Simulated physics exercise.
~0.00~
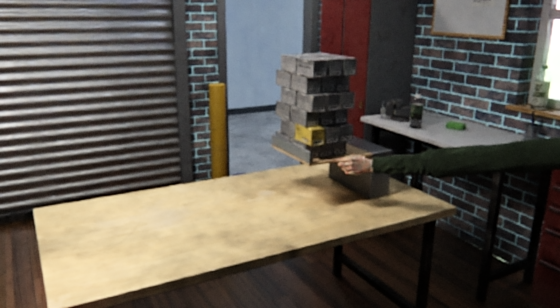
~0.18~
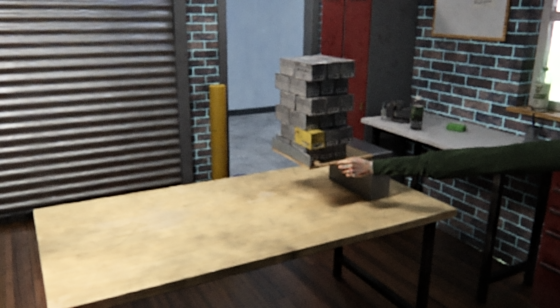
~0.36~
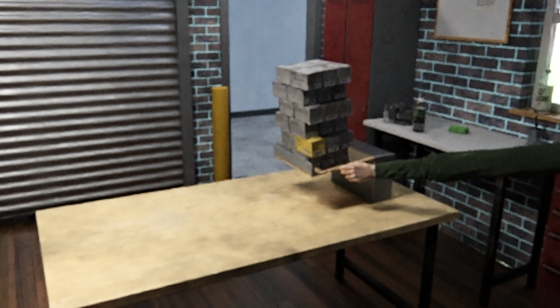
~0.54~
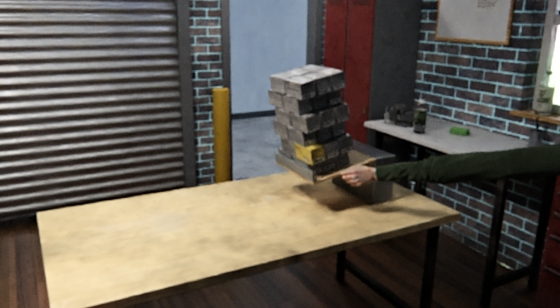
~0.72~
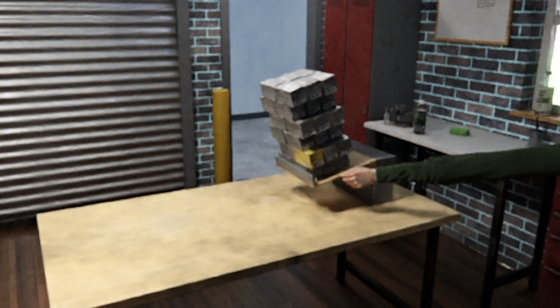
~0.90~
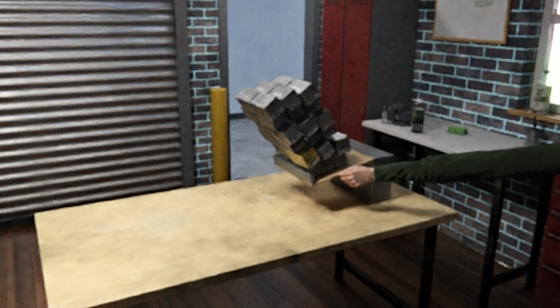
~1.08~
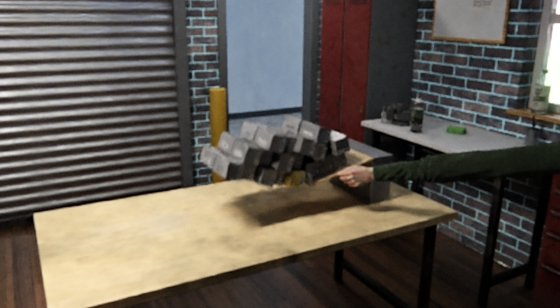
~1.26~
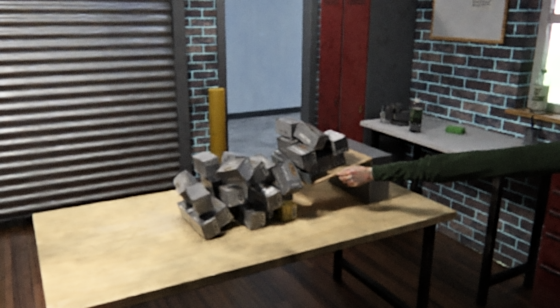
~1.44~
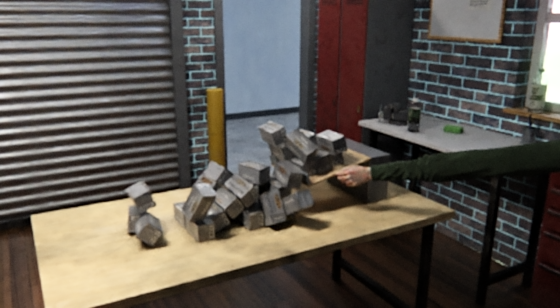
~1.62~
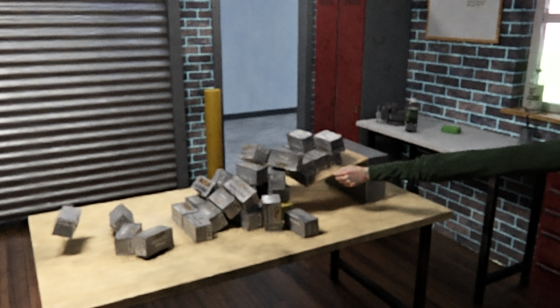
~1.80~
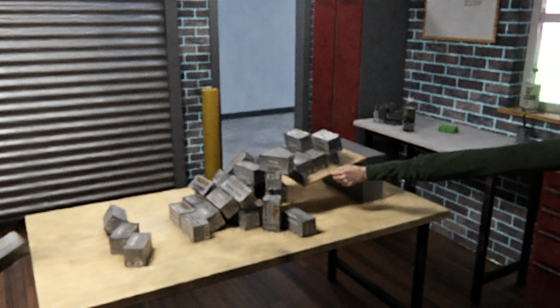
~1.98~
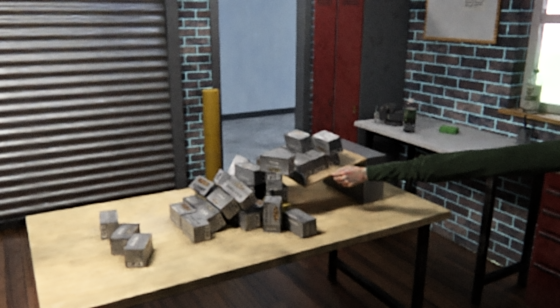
A tall stack of grey packets, with one yellow packet low down, stands on a tray at the far right end of a pale wooden table, seen from slightly above in a brick-walled workshop. A dark-sleeved arm reaches in from the right, its hand at the tray. The tray tilts down to the left, and the stack leans with it. The stack then topples leftward and breaks apart across the tabletop. A few packets tumble farther left, and one drops off the near left end. Most packets finally lie heaped on the table, with some still on the sloping tray.
